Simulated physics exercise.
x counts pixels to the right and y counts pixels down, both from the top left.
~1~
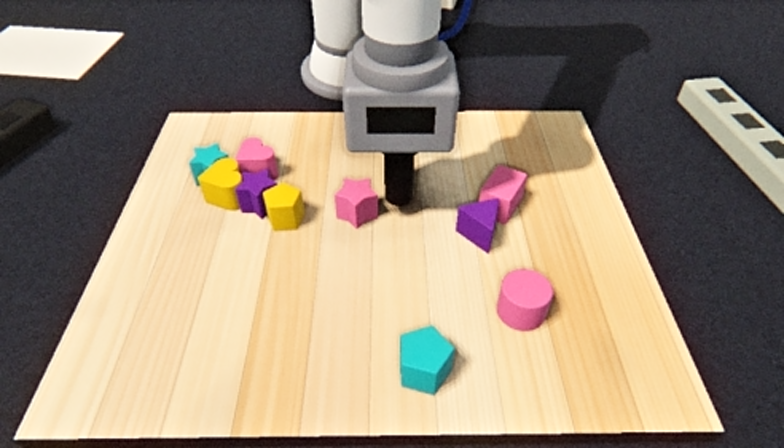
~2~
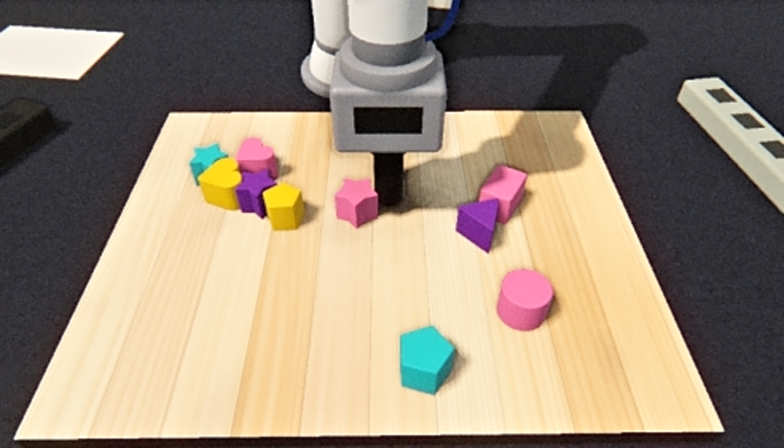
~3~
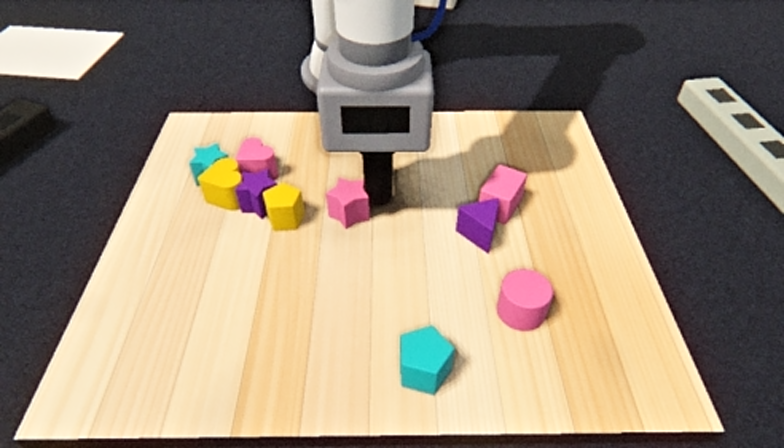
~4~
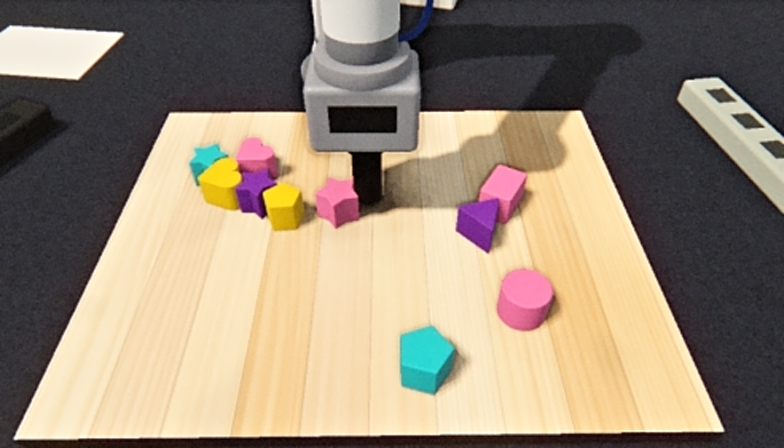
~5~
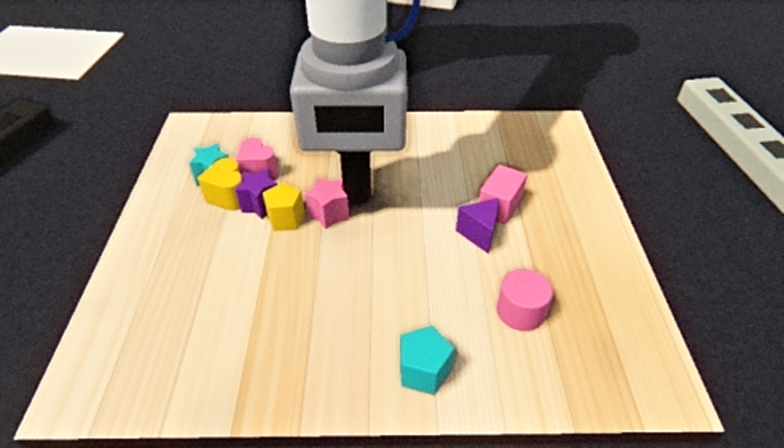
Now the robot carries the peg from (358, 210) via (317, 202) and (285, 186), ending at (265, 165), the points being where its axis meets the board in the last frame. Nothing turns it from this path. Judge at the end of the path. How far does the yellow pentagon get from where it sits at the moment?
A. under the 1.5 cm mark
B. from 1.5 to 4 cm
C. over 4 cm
Answer: B.
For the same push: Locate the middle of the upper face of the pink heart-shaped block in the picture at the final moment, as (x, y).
My best guess is (228, 139).
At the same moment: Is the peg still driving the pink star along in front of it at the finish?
The answer is no.
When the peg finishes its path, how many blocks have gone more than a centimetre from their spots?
The push will move three blocks or more.
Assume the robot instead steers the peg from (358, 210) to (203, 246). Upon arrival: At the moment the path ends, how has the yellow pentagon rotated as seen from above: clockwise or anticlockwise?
Viewed from above, clockwise.
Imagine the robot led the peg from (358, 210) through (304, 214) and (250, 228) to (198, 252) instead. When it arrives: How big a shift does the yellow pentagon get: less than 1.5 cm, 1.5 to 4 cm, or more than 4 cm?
If I had to pick, the yellow pentagon travels beyond 4 cm here.
What follows on the original path. One third of the way, peg (315, 188); purple star (251, 183), turned 15° clockwise; yellow pentagon (263, 204), turned 20° clockwise; pink star (298, 196), turned 55° anticlockwise.
Two thirds of the way, peg (282, 172); purple star (251, 183), turned 15° clockwise; yellow pentagon (259, 207), turned 20° clockwise; pink star (295, 195), turned 65° anticlockwise.
At the end, peg (262, 151); pink heart-shaped block (228, 139), turned 50° anticlockwise; purple star (251, 183), turned 15° clockwise; yellow pentagon (259, 207), turned 20° clockwise; pink star (295, 195), turned 65° anticlockwise.
